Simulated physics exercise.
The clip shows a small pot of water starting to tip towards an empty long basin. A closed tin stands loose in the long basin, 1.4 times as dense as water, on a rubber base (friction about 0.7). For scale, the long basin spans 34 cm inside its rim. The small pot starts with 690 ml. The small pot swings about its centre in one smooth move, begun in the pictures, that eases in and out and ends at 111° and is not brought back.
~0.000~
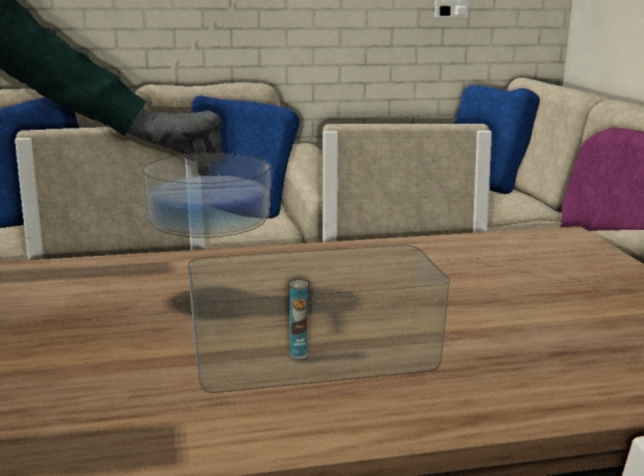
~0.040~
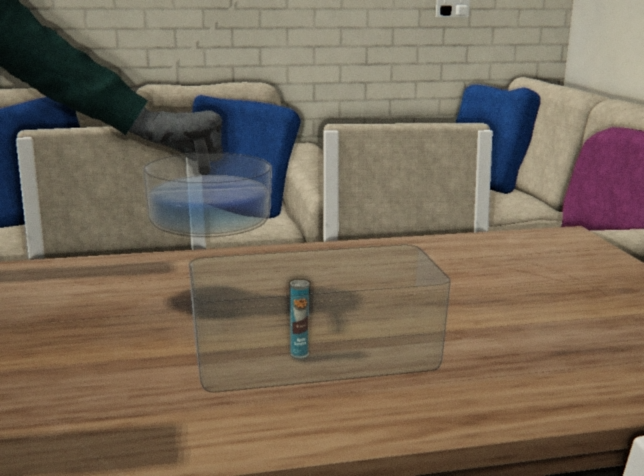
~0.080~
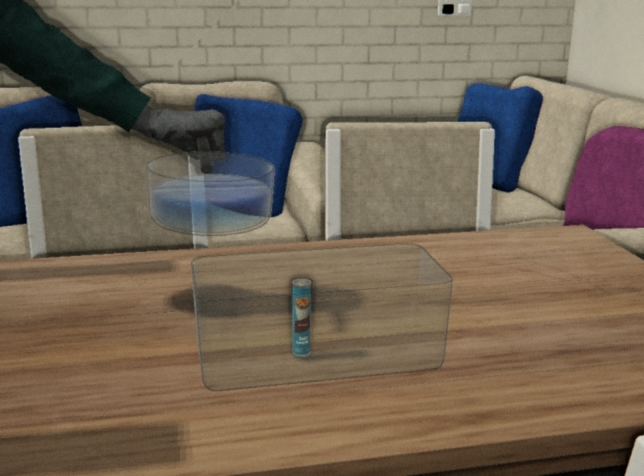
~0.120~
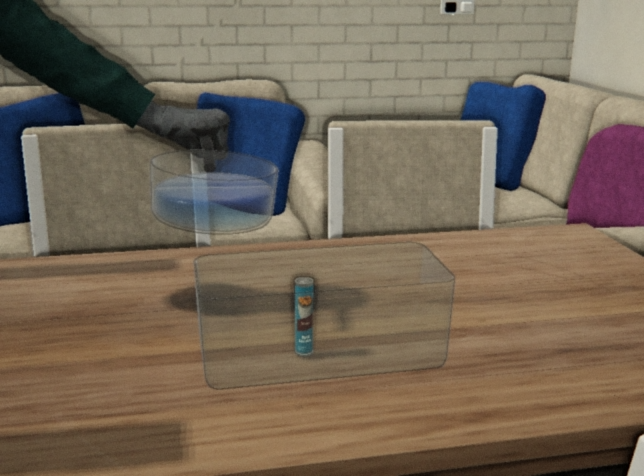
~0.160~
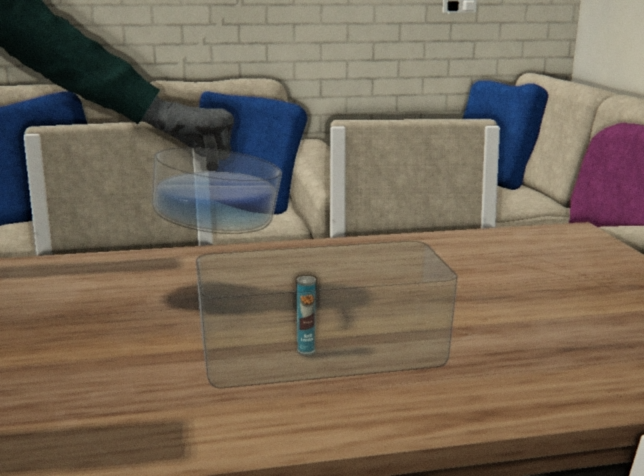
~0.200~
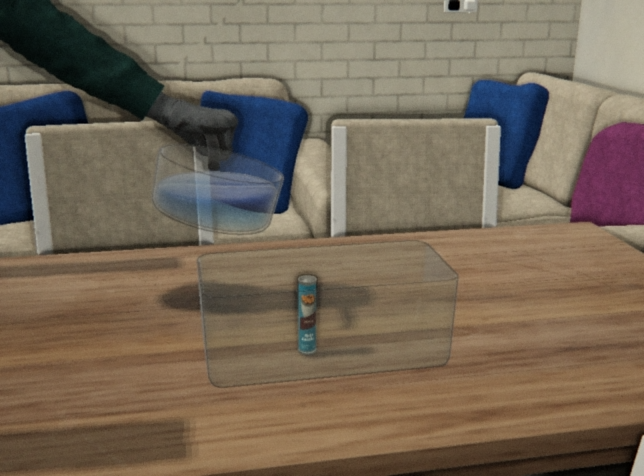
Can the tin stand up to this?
It stays up.
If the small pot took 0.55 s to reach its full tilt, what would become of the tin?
The tin topples.
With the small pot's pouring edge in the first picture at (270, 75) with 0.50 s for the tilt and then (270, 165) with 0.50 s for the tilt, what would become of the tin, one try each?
First it goes over; then it falls.
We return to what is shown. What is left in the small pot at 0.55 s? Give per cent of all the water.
About 44 per cent.
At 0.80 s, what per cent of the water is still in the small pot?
About 7 per cent.
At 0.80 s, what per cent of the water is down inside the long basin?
Some 88 per cent.
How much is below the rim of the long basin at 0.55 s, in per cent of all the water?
Some 16 per cent.
After 0.55 s the tilt is 79° and 45 per cent is still to pour; the tin stands where it began.
After 0.80 s the tilt is 110° and 7 per cent is still to pour; the tin stands where it began.
After 1.07 s the tilt is 111° and 0 per cent is still to pour; the tin stands where it began.
After 1.36 s the tilt is 111° and 0 per cent is still to pour; the tin stands where it began.
In the end the tin stands where it began.
